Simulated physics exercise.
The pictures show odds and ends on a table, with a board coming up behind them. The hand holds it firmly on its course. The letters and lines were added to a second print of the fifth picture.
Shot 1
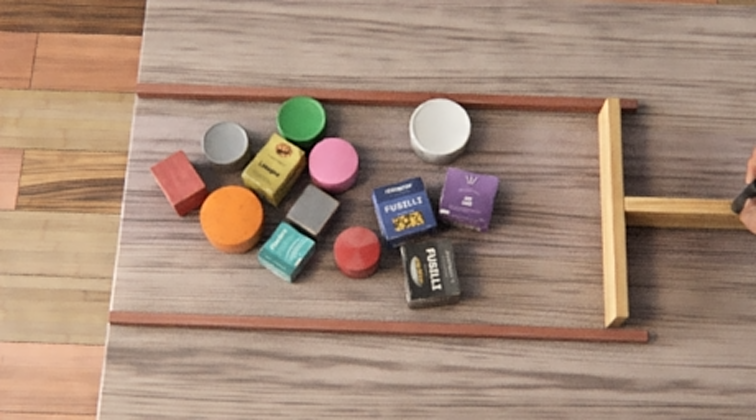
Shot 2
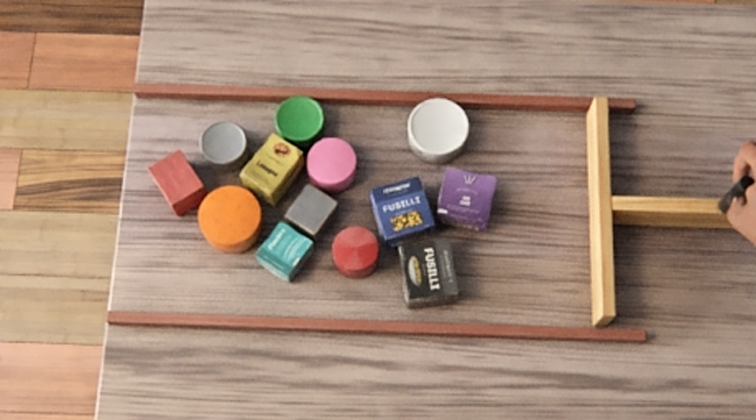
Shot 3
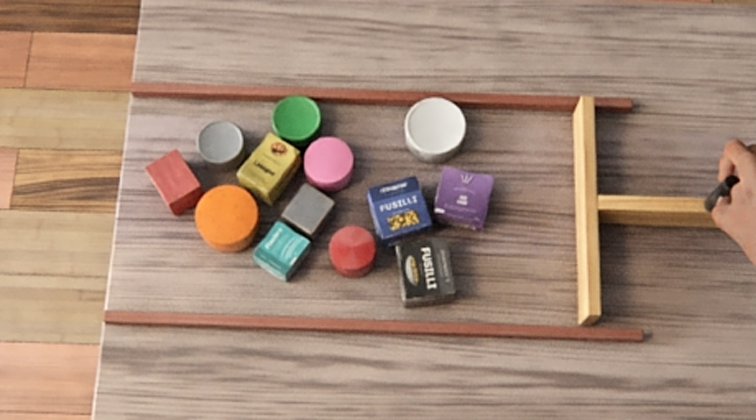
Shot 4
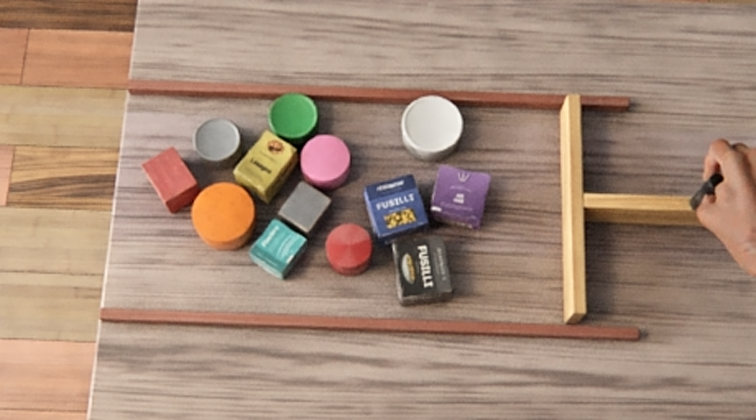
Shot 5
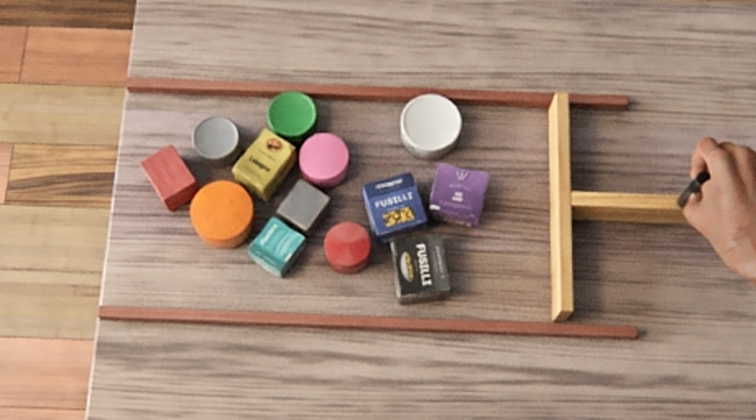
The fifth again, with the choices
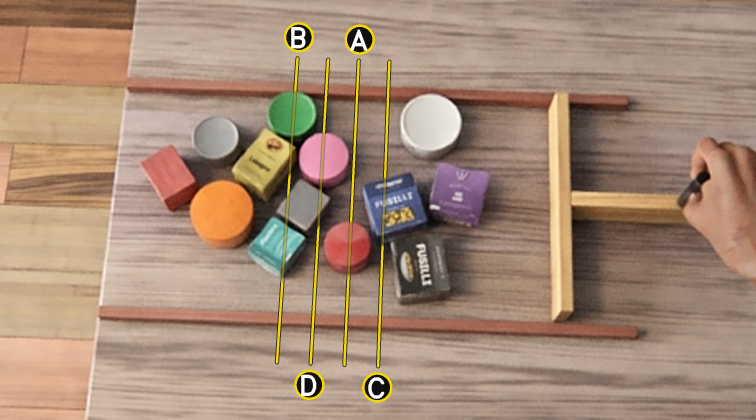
A hand at the right edge grips the handle of a pale wooden board on a greyish wood-grain table, seen from above, with brown planks at the left. Between two reddish rails sit round tubs in grey, green, pink, orange, red and white, and red, yellow, grey, turquoise, blue, black and purple boxes and blocks. The hand pushes the board steadily left towards the untouched items, while the view drifts very slightly.
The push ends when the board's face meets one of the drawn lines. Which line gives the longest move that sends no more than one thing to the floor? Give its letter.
Stop at B.
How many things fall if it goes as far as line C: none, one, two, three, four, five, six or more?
In all, none.
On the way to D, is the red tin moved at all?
Yes.
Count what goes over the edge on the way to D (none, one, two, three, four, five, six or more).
The count is none.
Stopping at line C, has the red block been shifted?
No.
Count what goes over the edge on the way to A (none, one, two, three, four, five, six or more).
In all, none.
On the marked copy, A at (352, 206); B at (288, 203); C at (384, 207); D at (320, 204).
Following B. Soon after the start, board (465, 194); red tin (336, 252); purple box (429, 196).
Later, board (366, 190); red block (160, 173); orange pot (185, 219).
In the end, board (291, 188); red block (114, 162); orange pot (110, 223); none fallen.
As for the rest, A is within the limit but short; C is within the limit but short; D is within the limit but short.
